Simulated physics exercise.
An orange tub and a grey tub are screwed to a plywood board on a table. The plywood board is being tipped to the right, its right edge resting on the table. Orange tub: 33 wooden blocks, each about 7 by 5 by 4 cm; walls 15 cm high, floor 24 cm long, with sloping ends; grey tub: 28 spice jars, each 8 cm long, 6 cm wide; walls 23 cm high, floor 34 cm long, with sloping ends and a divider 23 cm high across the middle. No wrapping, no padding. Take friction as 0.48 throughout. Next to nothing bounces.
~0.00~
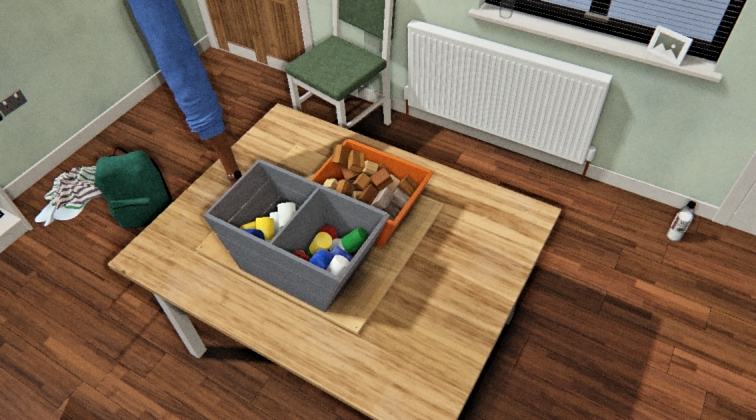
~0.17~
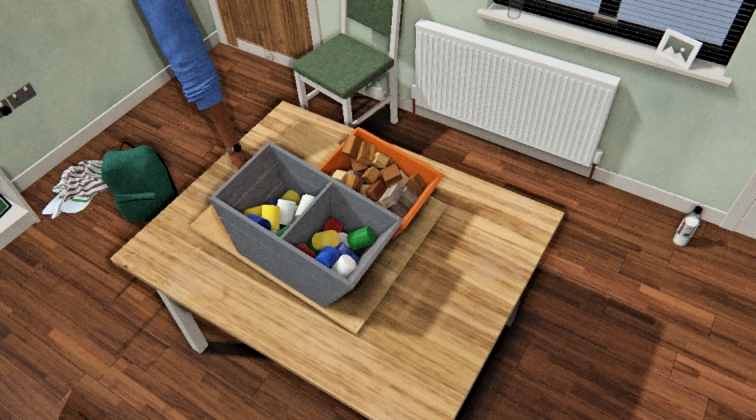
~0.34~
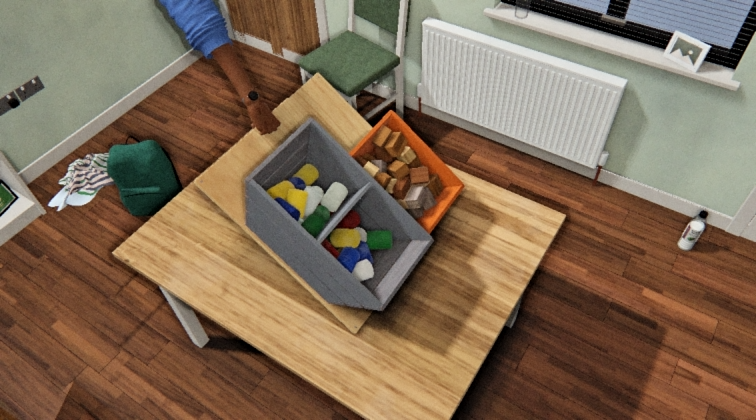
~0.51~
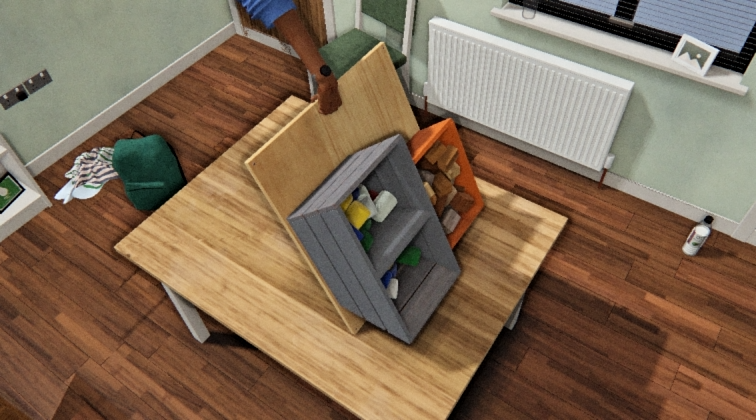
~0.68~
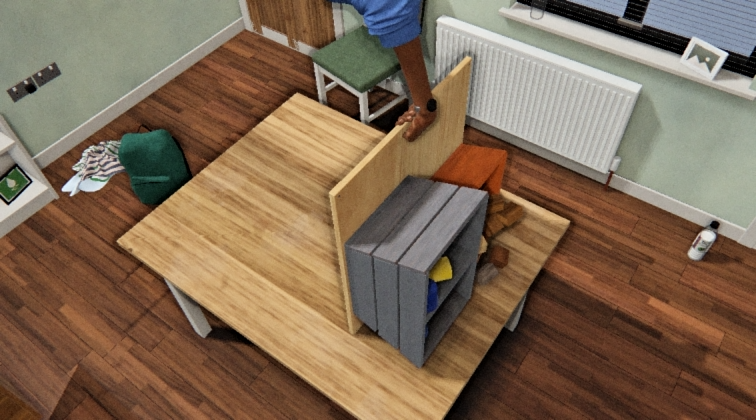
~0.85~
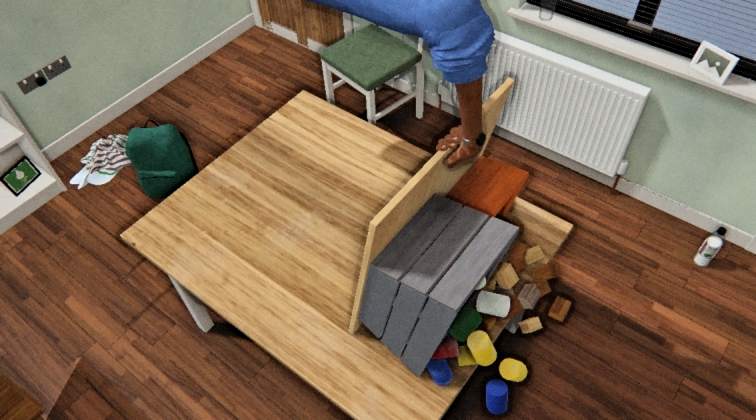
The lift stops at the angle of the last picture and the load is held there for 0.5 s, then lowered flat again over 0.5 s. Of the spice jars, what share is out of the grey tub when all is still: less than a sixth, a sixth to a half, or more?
More than half of the spice jars leave the grey tub.
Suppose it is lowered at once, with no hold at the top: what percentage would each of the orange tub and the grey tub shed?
Then orange tub 100, grey tub 90 per cent.
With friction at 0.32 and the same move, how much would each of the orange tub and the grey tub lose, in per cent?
Then orange tub 100, grey tub 100 per cent.
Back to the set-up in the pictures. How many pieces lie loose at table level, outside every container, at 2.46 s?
Some 25 pieces.
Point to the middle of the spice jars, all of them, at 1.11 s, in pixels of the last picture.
Around (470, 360).
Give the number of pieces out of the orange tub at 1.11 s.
About: Orange tub 30.
After 1.11 s, tilt 101°; 28 of 33 out of the orange tub and 17 of 28 out of the grey tub.
After 1.43 s, tilt 94°; 30 of 33 out of the orange tub and 20 of 28 out of the grey tub.
After 1.88 s, tilt 0°; 32 of 33 out of the orange tub and 25 of 28 out of the grey tub.
Final count (at 2.46 s), 32 of 33 out of the orange tub and 25 of 28 out of the grey tub. Asked share, 25 of 28, 89 per cent.
